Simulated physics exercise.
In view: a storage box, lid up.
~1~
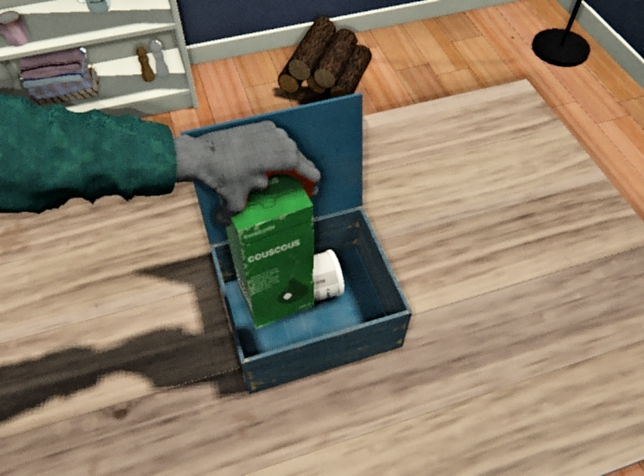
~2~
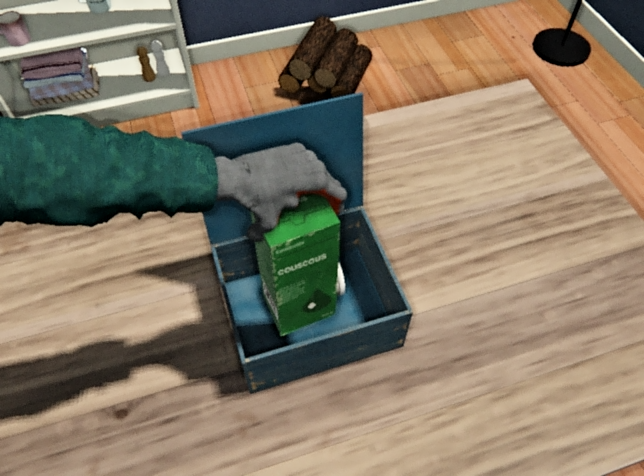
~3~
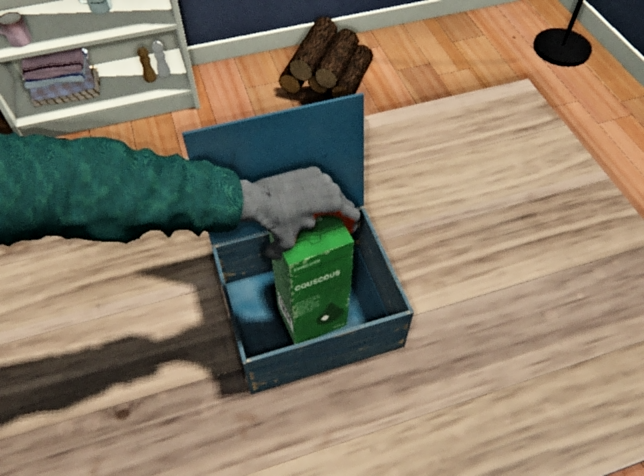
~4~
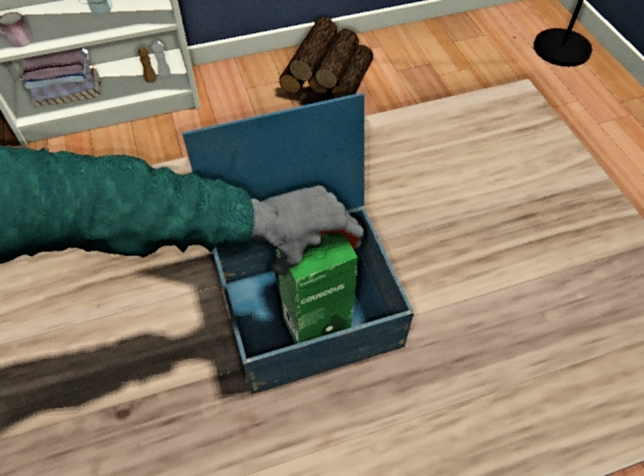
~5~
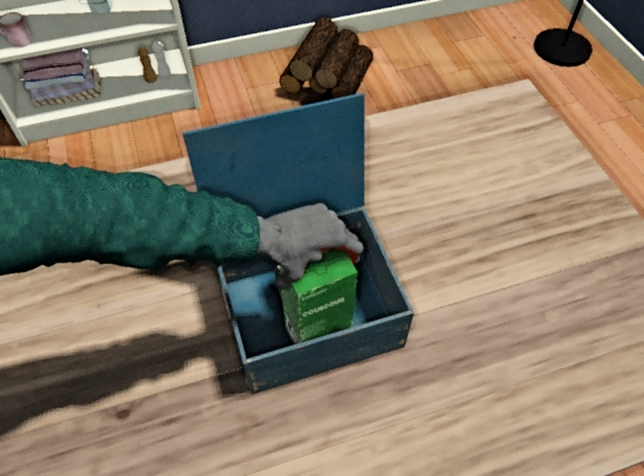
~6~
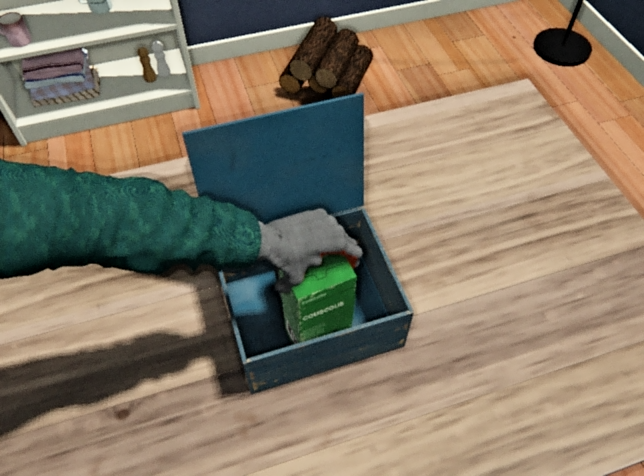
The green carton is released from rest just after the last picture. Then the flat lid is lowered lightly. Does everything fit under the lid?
Outcome: The lid will not close.
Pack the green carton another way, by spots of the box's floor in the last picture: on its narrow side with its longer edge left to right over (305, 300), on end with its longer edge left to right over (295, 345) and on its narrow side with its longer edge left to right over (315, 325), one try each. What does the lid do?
First try: It sits on the rim; second try: It stays ajar; third try: It sits on the rim.
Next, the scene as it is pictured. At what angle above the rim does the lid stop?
About 45°.
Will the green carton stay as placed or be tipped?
The green carton keeps its pose.
Then, 1.10 s past the last view, lid starting down.
Then, 1.50 s past the last view, lid 63° above the rim.
Then, 1.70 s past the last view, lid 43° above the rim.
Then, 3.70 s past the last view, green carton resting near (317, 307).
Finally, lid 43° above the rim; both still in place. Final places as the last picture's camera would see them, green carton near (317, 307).
